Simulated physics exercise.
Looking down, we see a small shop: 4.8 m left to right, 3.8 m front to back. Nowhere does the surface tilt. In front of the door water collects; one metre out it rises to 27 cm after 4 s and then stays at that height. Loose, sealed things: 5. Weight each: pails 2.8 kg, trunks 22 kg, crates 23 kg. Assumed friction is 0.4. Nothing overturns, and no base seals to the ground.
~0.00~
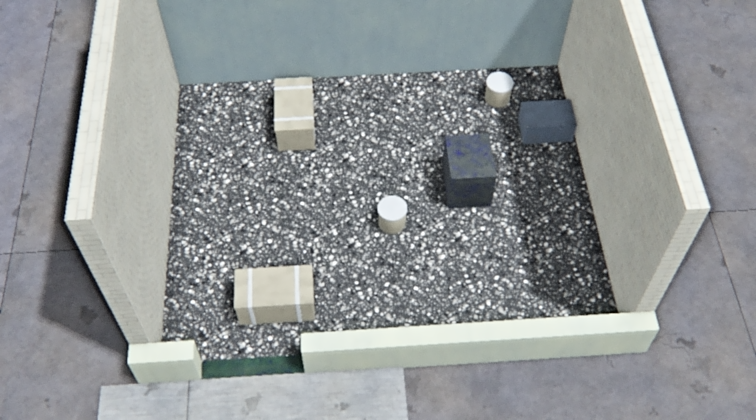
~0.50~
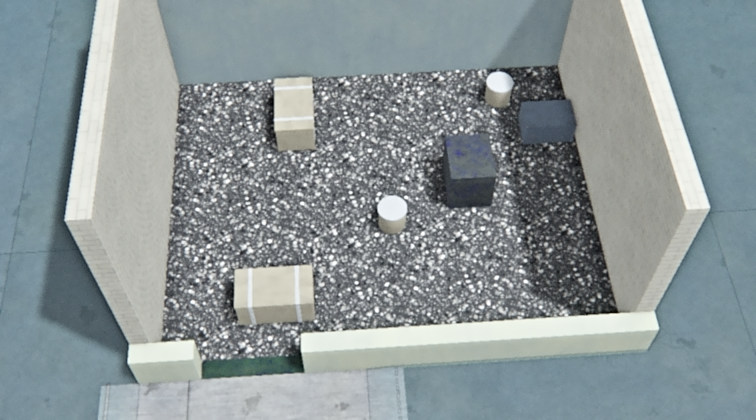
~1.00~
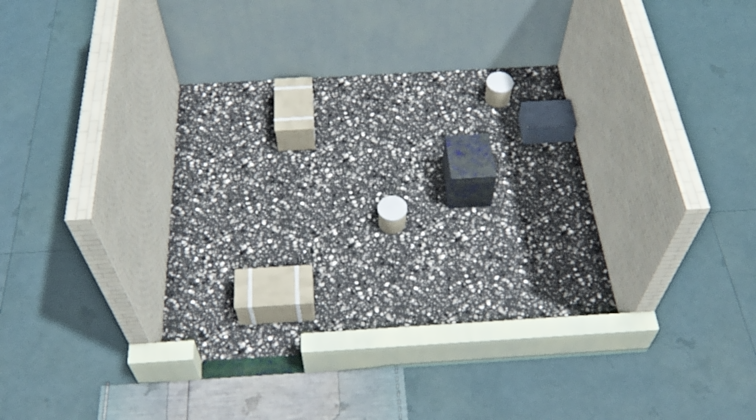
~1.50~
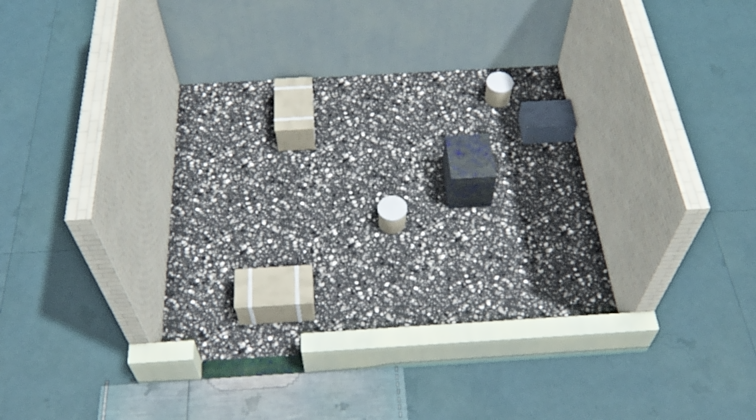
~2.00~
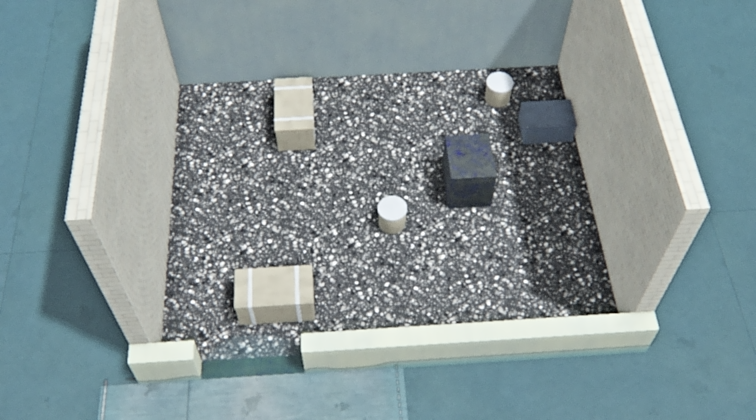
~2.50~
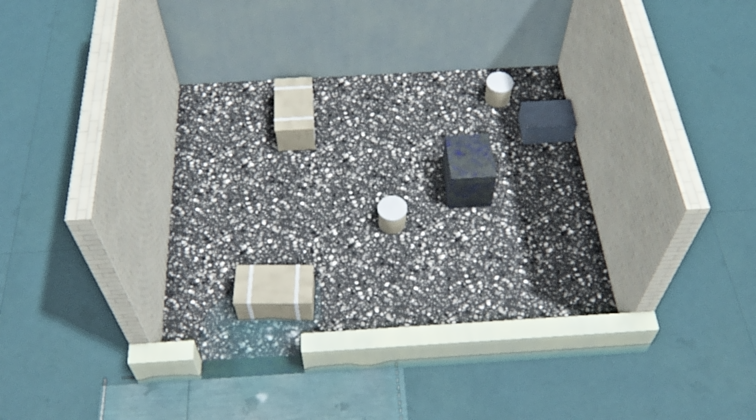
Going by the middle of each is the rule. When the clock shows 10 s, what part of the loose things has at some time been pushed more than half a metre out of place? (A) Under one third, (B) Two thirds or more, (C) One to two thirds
The answer is B.
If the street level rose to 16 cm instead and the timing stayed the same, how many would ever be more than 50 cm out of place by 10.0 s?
Then the count would be 2.
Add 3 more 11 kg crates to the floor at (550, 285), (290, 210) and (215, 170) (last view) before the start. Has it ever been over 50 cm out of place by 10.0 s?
Well, it goes below, above, above.
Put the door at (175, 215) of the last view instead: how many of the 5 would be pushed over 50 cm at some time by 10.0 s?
Then it comes to 4 of them.
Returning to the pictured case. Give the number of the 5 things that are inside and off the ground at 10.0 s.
That would be 4 of them.
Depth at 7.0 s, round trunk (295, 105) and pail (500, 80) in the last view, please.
Some 10 cm at the first, some 3 cm at the second.
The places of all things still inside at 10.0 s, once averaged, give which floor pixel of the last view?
The centre sits near (549, 179).
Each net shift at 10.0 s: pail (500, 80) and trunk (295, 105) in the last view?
They've ended up 200 cm and 250 cm away, in that order.
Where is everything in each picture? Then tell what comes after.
A trunk at (274, 286), on the bottom; a pail at (392, 208) rests on the ground; 0.0 m2 under water; 0 of 5 have shifted, in the first picture.
A trunk at (274, 286) rests on the ground; a pail at (392, 208), on the bottom; 0.0 m2 under water; 0 of 5 have shifted, in the second picture.
A trunk at (274, 286), on the bottom; a pail at (392, 208), on the bottom; 0.0 m2 under water; 0 of 5 have shifted, in the third picture.
A trunk at (274, 286) rests on the ground; a pail at (392, 208), on the bottom; water covers 0.0 m2; 0 of 5 have shifted, in the fourth picture.
A trunk at (274, 286) rests on the ground; a pail at (392, 208), on the bottom; water covers 0.2 m2; 0 of 5 have shifted, in the fifth picture.
A trunk at (274, 284), on the bottom; a pail at (392, 208) rests on the ground; 0.5 m2 under water; 0 of 5 have shifted, in the sixth picture.
After 3.5 s 1 of 5 are over 50 cm from their spots; 0 afloat.
After 4.5 s 1 of 5 are over 50 cm from their spots; 0 afloat.
After 7.0 s 2 of 5 are over 50 cm from their spots; 2 afloat.
After 10.0 s 5 of 5 are over 50 cm from their spots, and 5 have been at some point; 4 afloat.
